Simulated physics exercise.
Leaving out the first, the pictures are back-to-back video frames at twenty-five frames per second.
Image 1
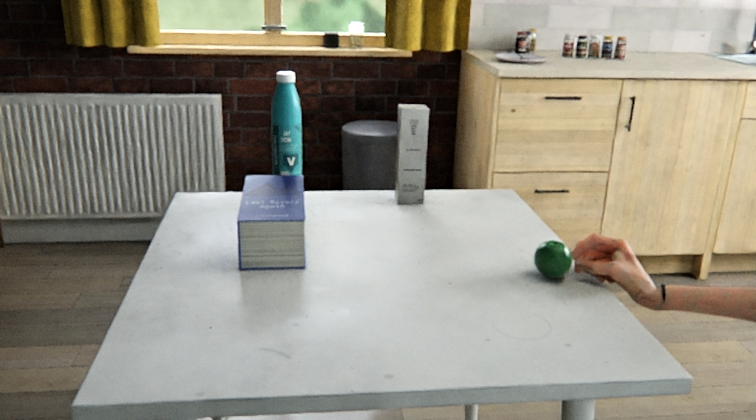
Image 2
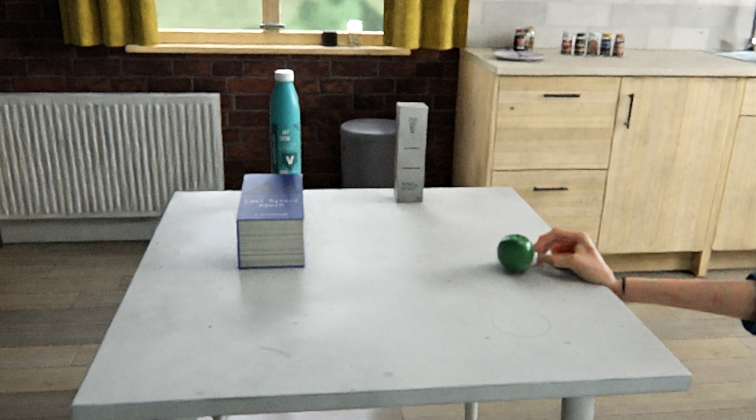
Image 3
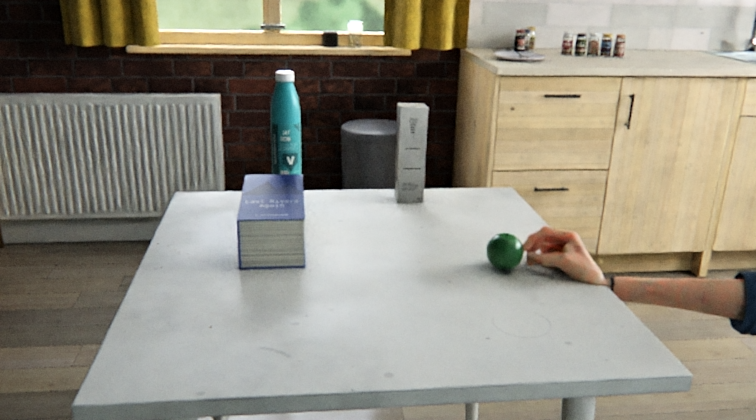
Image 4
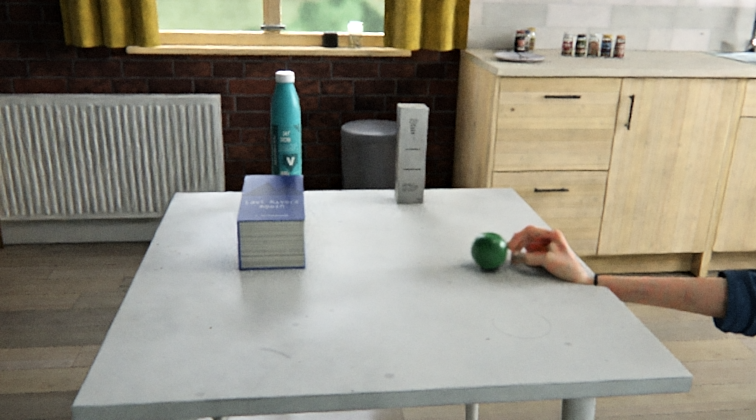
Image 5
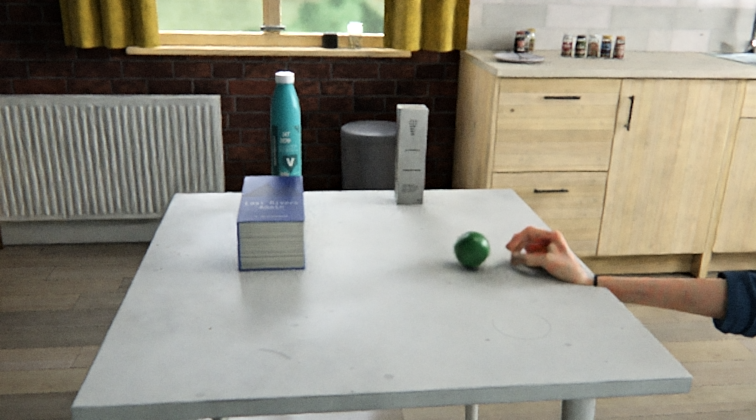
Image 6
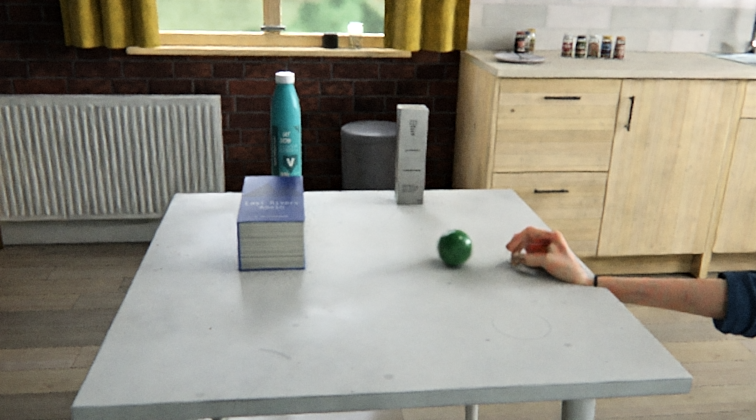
On a pale table in a kitchen, with a thick book, a teal bottle and a grey box standing on it, a hand at the right pushes a green apple leftward. The hand then stays back near the table's right side while the apple rolls a little farther left toward the book.
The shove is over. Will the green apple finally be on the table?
Yes, it stays up there.
Then, 0.20 s on from there, green apple shifted well along near (375, 238).
Then, 0.40 s on from there, green apple shifted well along near (325, 230).
In the end, moved from the start, green apple. At the end, from the last picture's camera, green apple near (338, 214).
